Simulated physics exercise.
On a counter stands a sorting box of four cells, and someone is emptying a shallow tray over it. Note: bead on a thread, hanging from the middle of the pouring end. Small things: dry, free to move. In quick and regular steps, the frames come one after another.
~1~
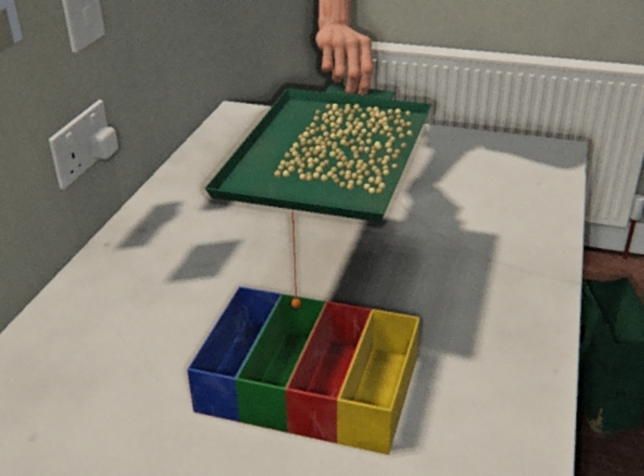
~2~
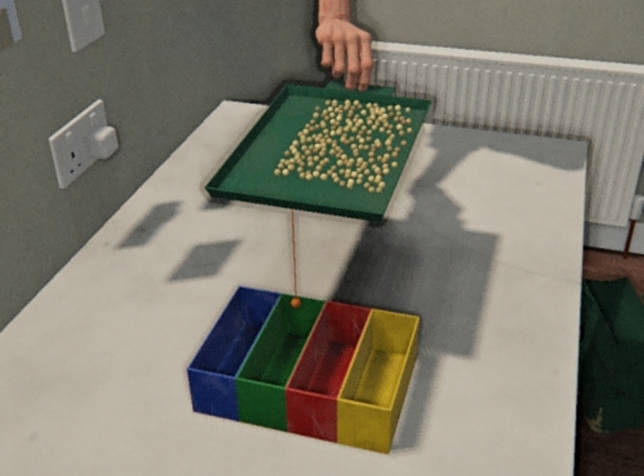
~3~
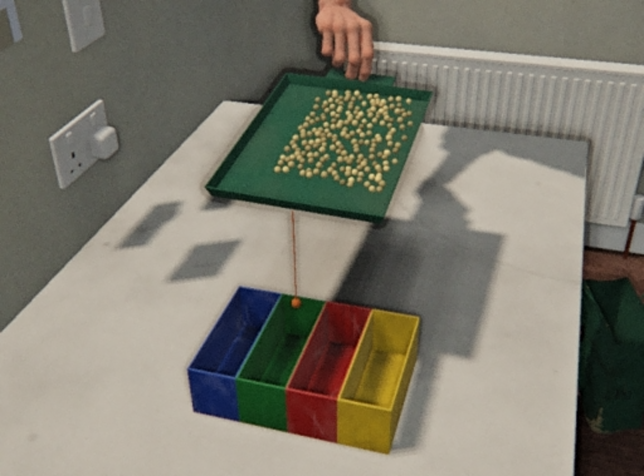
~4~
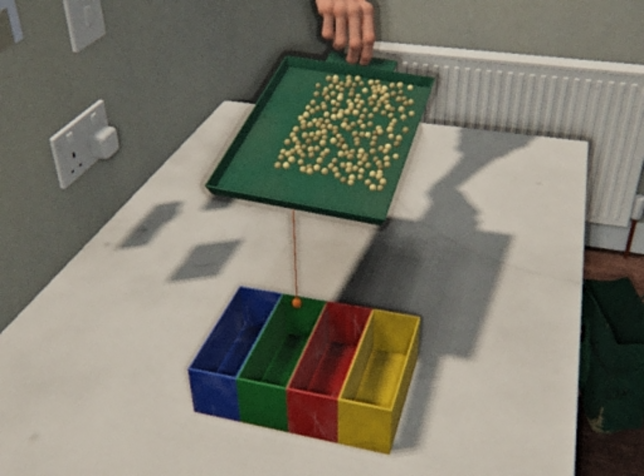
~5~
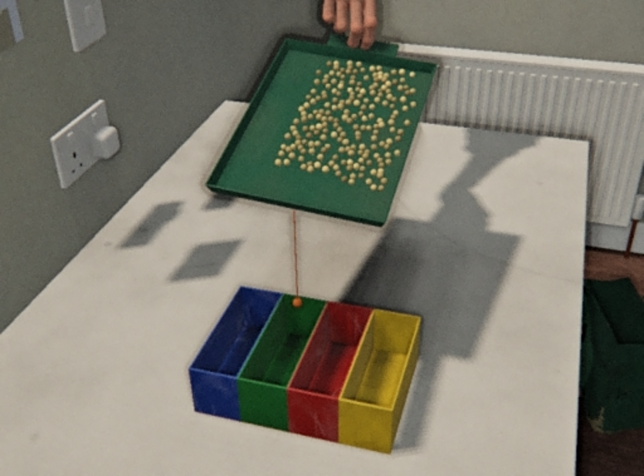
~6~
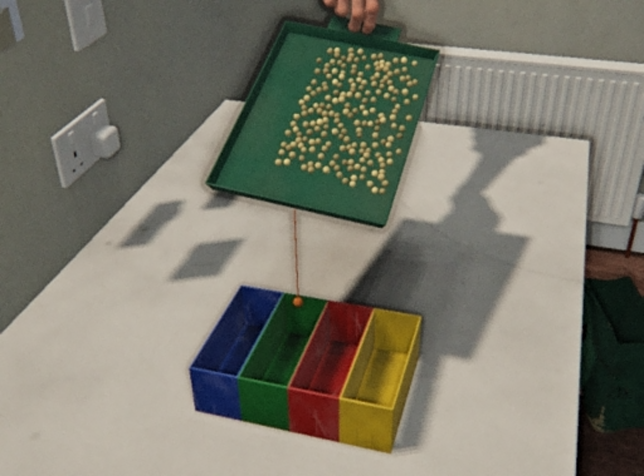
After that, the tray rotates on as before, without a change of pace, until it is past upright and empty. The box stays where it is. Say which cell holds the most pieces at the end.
At the end the yellow cell holds the most.
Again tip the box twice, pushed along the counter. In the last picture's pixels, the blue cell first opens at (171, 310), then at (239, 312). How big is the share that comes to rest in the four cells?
Result: 10 % and 90 %.
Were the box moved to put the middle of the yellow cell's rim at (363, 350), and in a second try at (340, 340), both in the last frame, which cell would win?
In the first case it's yellow, in the second it's the yellow cell.
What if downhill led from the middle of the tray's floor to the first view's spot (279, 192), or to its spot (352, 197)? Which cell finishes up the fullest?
Try 1 - blue / try 2 - that yellow cell.
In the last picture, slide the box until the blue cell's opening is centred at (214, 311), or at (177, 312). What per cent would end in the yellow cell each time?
It would be roughly 50 per cent, followed by roughly 10 per cent.
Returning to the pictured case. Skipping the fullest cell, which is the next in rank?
Second comes red.
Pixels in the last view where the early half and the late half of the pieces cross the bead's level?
(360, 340) for the early half, (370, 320) for the late half.
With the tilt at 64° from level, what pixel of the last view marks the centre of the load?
The centre of the load shows up near (359, 268) in the last view.
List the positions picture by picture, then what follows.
Corners of the pouring end at (211, 187) and (381, 211), level; middle of the load at (348, 145), soya beans; bead on its thread at (296, 303); blue cell at (214, 391); green cell at (262, 401); red cell at (312, 412); yellow cell at (364, 423), in the first frame.
Corners of the pouring end at (210, 186) and (380, 211), level; middle of the load at (348, 143), in the second frame.
Corners of the pouring end at (210, 185) and (381, 213), tipped barely, lowest at the right corner; middle of the load at (348, 137), in the third frame.
Corners of the pouring end at (211, 184) and (381, 216), tipped a little, lowest at the right corner; middle of the load at (349, 129), in the fourth frame.
Corners of the pouring end at (211, 183) and (382, 218), tipped clearly, lowest at the right corner; middle of the load at (350, 121), in the fifth frame.
Corners of the pouring end at (211, 181) and (382, 220), tipped clearly, lowest at the right corner; middle of the load at (351, 116), most on the move; blue cell at (215, 390); green cell at (264, 400); red cell at (314, 411); yellow cell at (366, 422), in the sixth frame.
Soon after the last picture, tray tipped steeply; about a third on the tray; a small part in the yellow cell; a small part in the red cell; a stray few in the green cell; about half falling or outside the box.
A little later, tray tipped past a quarter turn; a stray few on the tray; about half in the yellow cell; about a third in the red cell; a stray few in the green cell; a stray few in the blue cell; a small part falling or outside the box.
Later still, tray tipped past a quarter turn; about half in the yellow cell; about a third in the red cell; a stray few in the green cell; a stray few in the blue cell; a small part falling or outside the box.
At rest, tray tipped past a quarter turn; about half in the yellow cell; about a third in the red cell; a stray few in the green cell; a stray few in the blue cell; a small part outside the box.
